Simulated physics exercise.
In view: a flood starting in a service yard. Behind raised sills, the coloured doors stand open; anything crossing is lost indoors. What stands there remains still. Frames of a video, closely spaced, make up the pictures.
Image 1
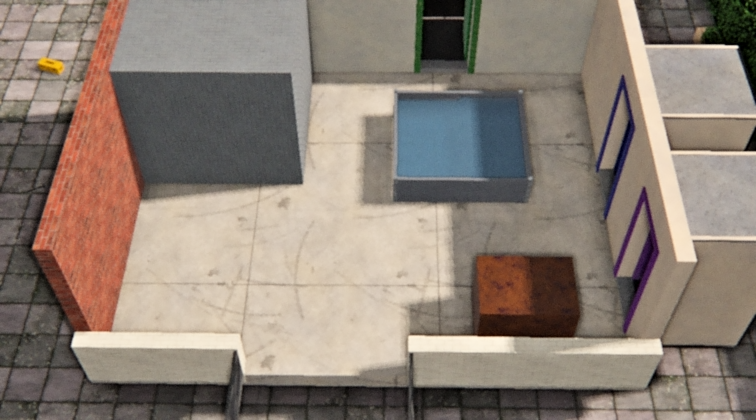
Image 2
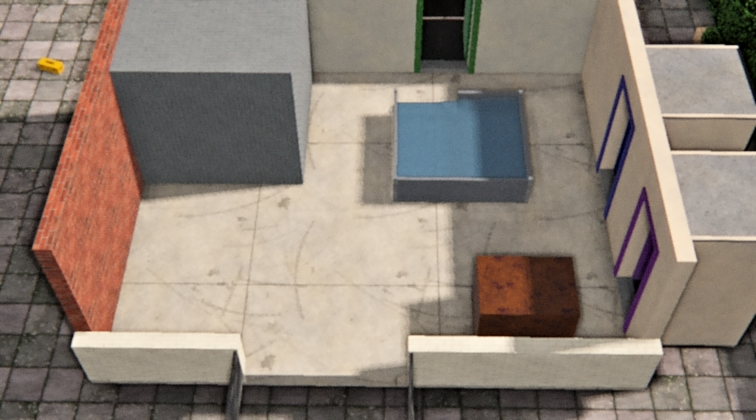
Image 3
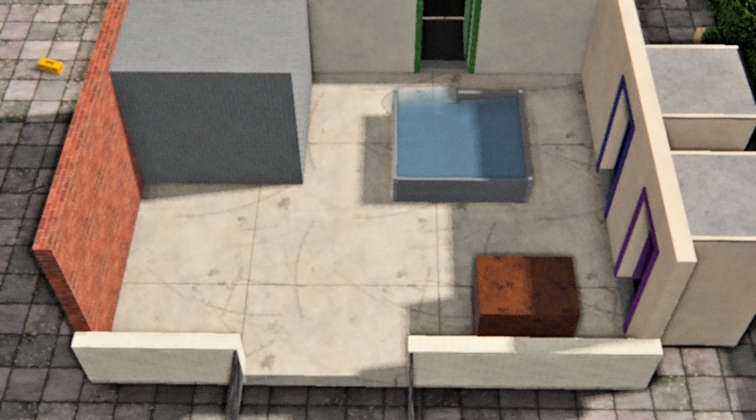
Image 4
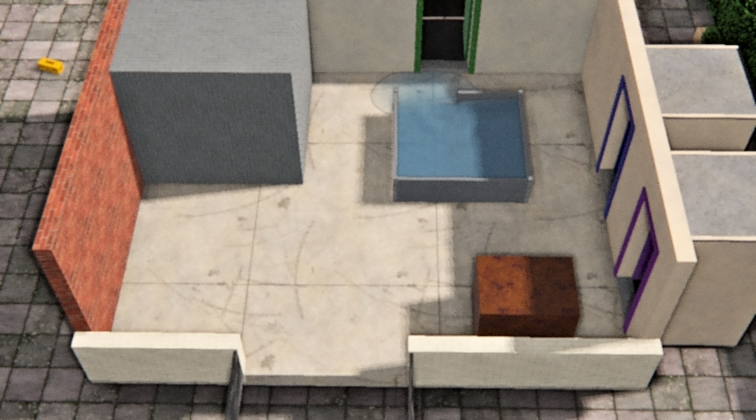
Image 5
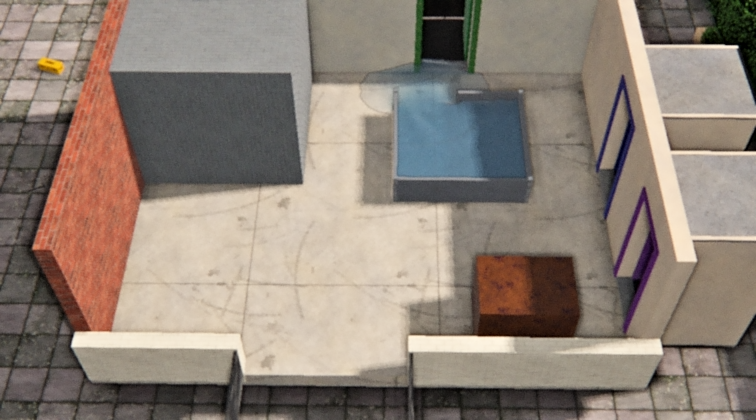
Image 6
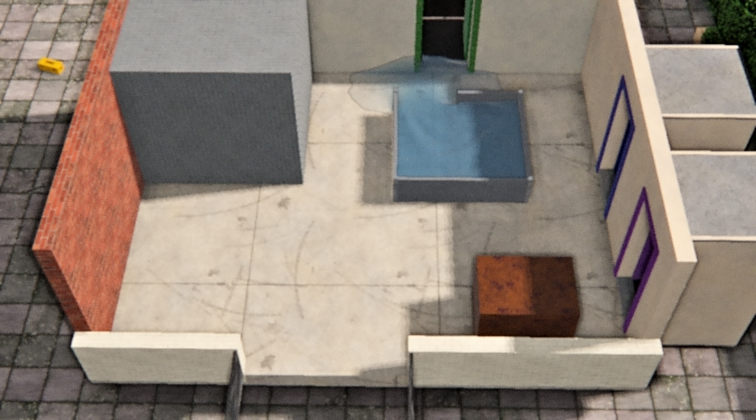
Water sits still in a grey, open-topped tank in a walled yard, between a large grey block and walls with green, blue and purple doorways. A gap then shows in the tank's far side, and water pours out there, spreading in a thin sheet leftward and back across the concrete toward the green doorway.
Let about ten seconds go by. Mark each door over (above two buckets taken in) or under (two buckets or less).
Green door: Over. Purple door: Under. Blue door: Under.
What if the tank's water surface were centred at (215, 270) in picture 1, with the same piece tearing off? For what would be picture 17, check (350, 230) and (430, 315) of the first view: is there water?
I'd say watered for the first and spared for the second.
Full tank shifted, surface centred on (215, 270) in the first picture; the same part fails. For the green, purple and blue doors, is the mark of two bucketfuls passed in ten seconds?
As I read it, the green remains beneath it, the purple tops that amount and the blue remains beneath it.
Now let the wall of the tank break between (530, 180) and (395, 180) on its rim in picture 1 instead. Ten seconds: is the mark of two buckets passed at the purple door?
Purple door: Exceeds the limit.
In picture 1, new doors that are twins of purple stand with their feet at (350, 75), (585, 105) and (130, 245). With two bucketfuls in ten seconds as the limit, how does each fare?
First ends up above, second ends up above, third ends up below.
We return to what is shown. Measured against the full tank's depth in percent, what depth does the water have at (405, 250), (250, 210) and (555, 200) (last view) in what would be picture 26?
About 2, 0, 0 %.
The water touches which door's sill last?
It would be the one in purple.
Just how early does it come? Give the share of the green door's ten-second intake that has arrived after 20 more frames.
The figure is near 75 per cent.
A moment on, water covers 10 % of the floor; the green door over two buckets in, the purple door not reached, the blue door not reached.
Next, water covers 15 % of the floor; the green door far over two buckets in, the purple door not reached, the blue door not reached.
Then, water covers 35 % of the floor; the green door far over two buckets in, the purple door not reached, the blue door not reached.
Later, water covers 65 % of the floor; the green door far over two buckets in, the purple door wet at the sill, nothing in, the blue door wet at the sill, nothing in.
In the end, water covers 80 % of the floor; the green door far over two buckets in, the purple door under two buckets in, the blue door wet at the sill, nothing in.
